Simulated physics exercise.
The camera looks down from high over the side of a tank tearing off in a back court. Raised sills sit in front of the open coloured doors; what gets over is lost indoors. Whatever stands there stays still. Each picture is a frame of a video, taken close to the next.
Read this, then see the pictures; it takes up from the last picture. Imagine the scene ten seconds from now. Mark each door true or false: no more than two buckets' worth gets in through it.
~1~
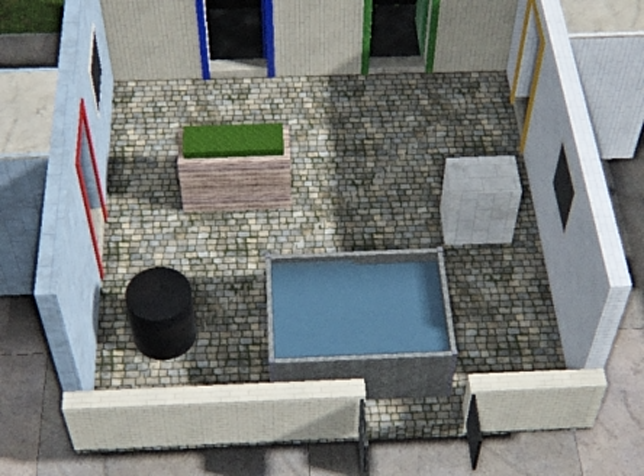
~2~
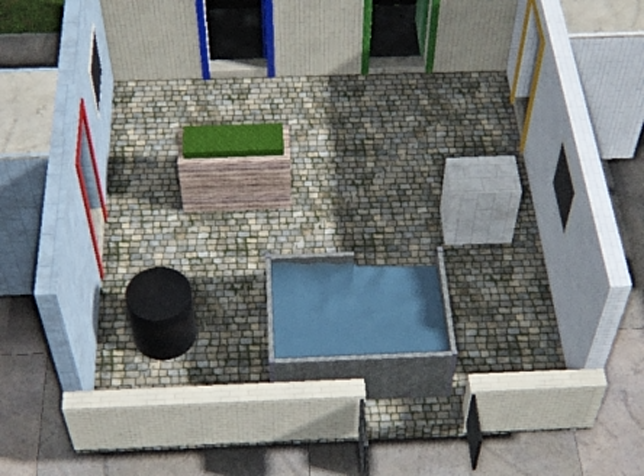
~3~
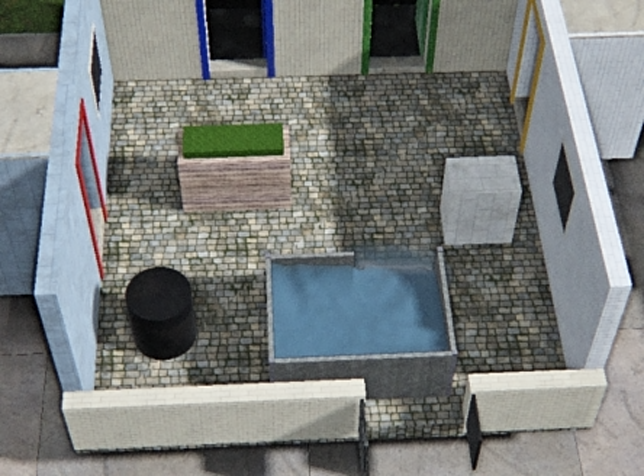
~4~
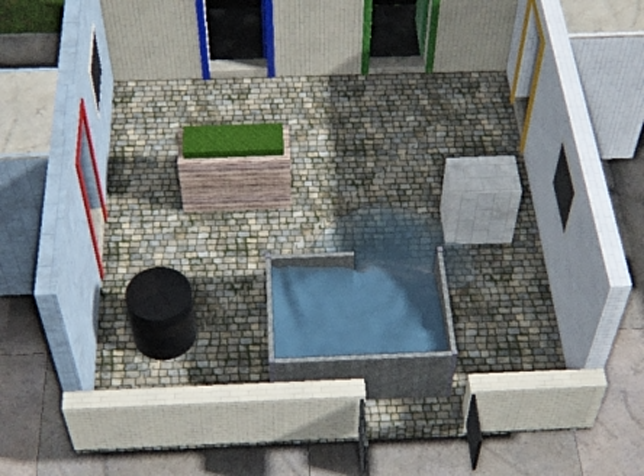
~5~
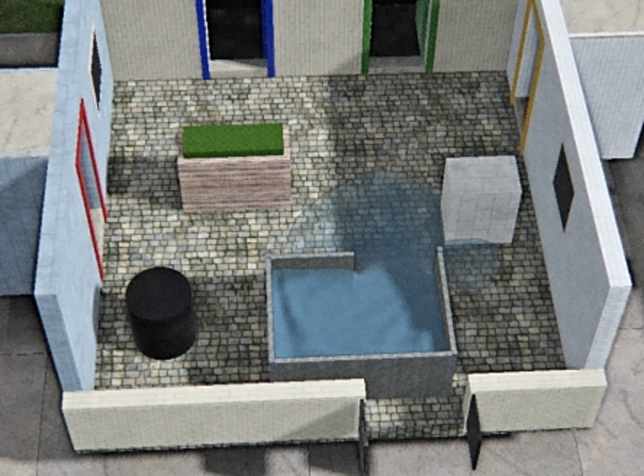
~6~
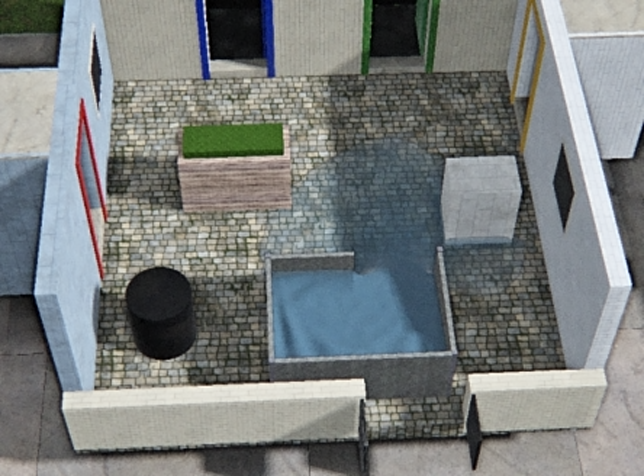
Green door: False, yellow door: True, blue door: True, red door: True.
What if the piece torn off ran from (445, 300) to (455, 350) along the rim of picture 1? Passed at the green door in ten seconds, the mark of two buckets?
With the breach moved, the green one stays within limits.
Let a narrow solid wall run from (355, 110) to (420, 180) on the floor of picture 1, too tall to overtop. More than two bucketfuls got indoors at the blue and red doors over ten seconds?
Record - blue: Above the line; red: Below the line.
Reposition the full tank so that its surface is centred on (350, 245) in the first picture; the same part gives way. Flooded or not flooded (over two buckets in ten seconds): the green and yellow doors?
Result: The green door tops the limit and the yellow door tops the limit.
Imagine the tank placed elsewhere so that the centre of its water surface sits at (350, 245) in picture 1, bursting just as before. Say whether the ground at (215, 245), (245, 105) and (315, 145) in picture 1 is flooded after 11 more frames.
One after the other: No water, under water, under water.
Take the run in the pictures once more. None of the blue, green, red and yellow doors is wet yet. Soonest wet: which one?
Looks like the green door.
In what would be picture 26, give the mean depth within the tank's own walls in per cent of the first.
32 per cent or thereabouts.
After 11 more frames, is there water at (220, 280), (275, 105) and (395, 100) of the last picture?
First spared, then swamped, then swamped.
A moment on, water covers 40 % of the floor; the green door under two buckets in, the yellow door not reached, the blue door not reached, the red door not reached.
Next, water covers 55 % of the floor; the green door far over two buckets in, the yellow door wet at the sill, nothing in, the blue door wet at the sill, nothing in, the red door wet at the sill, nothing in.
Then, water covers 65 % of the floor; the green door far over two buckets in, the yellow door under two buckets in, the blue door under two buckets in, the red door wet at the sill, nothing in.
Later, water covers 90 % of the floor; the green door far over two buckets in, the yellow door under two buckets in, the blue door under two buckets in, the red door wet at the sill, nothing in.
In the end, water covers 95 % of the floor; the green door far over two buckets in, the yellow door under two buckets in, the blue door under two buckets in, the red door wet at the sill, nothing in.
